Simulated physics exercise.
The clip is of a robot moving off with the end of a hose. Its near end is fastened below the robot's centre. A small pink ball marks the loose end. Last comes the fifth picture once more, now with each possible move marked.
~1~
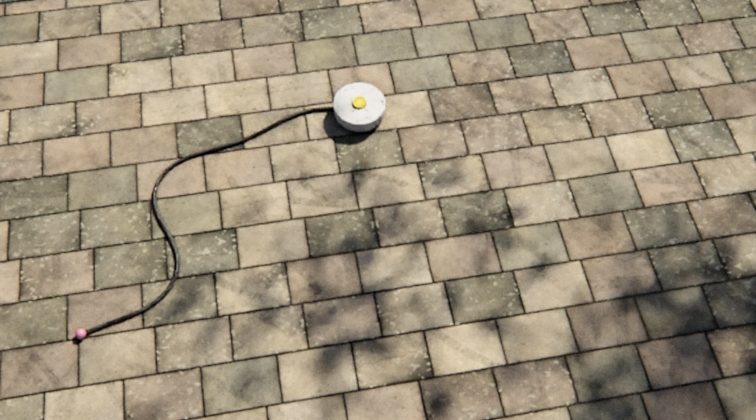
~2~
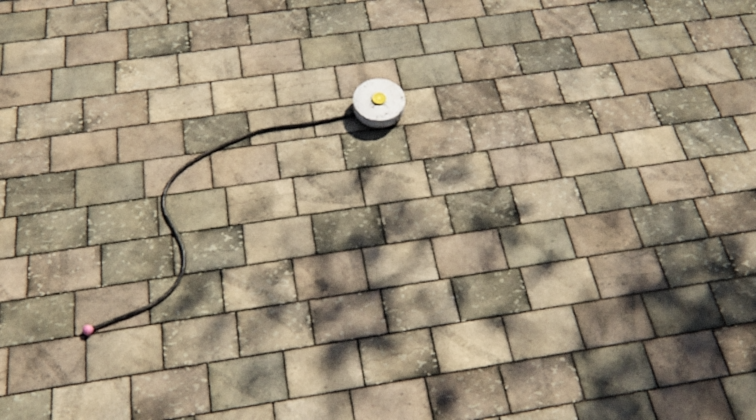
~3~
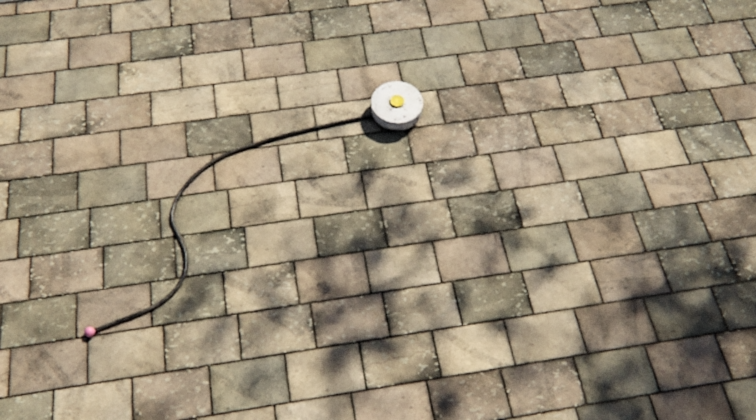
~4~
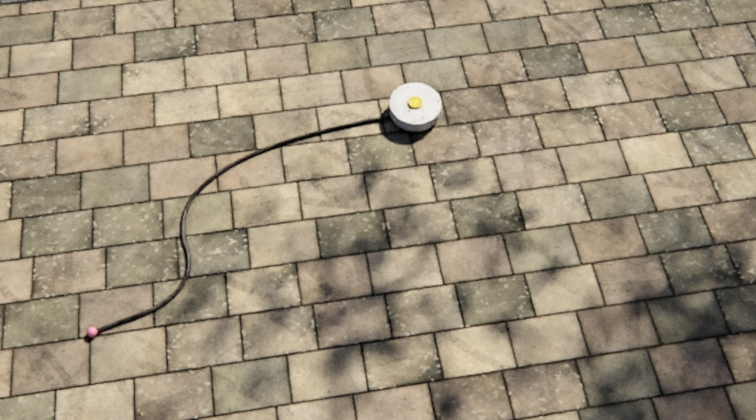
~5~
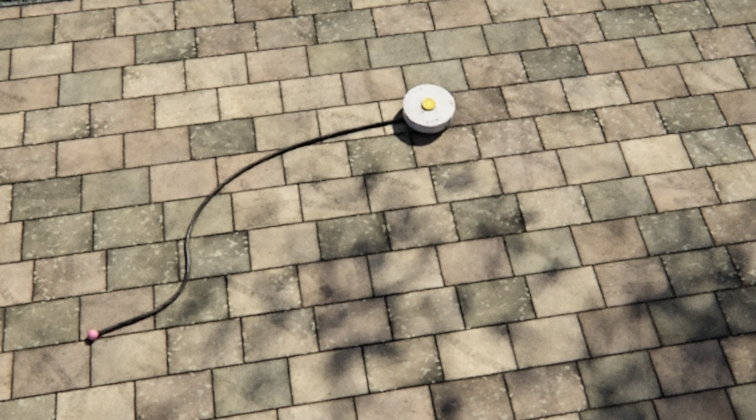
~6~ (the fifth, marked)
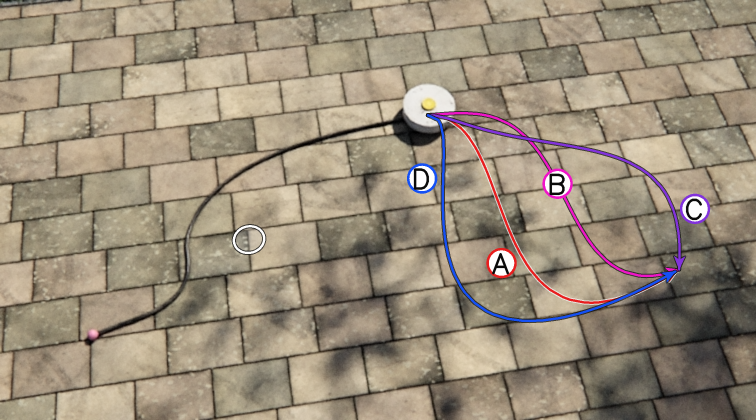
On a paved surface, a round white robot slides right, pulling a dark hose.
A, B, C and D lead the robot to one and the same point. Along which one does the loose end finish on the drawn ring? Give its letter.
Take C.
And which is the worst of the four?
Route D.
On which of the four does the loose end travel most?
That is C.
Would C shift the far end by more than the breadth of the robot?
On that route, yes.
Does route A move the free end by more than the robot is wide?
Yes.
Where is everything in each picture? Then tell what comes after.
Free end (81, 334); robot (359, 108), in the first picture.
Robot (379, 104); free end (88, 330), in the second picture.
Robot (397, 107); free end (90, 332), in the third picture.
Robot (415, 108); free end (92, 332), in the fourth picture.
Robot (428, 110); free end (93, 335), in the fifth picture.
On the marked copy, A from (428, 115) via (517, 247) to (677, 271); B from (428, 115) via (558, 184) to (679, 269); C from (428, 115) via (592, 150) to (679, 269); D from (428, 115) via (465, 292) to (675, 272); the ring at (249, 239).
Taking C. A third of the way, robot (548, 137), middle of the hose (338, 189), free end (144, 300).
Two thirds of the way, robot (665, 184), middle of the hose (442, 187), free end (232, 245).
When it is over, robot (683, 265), middle of the hose (462, 193), free end (250, 238); the free end is on the ring.
As for the rest, A leaves the free end at (215, 278); B leaves the free end at (222, 251); D leaves the free end at (214, 298).
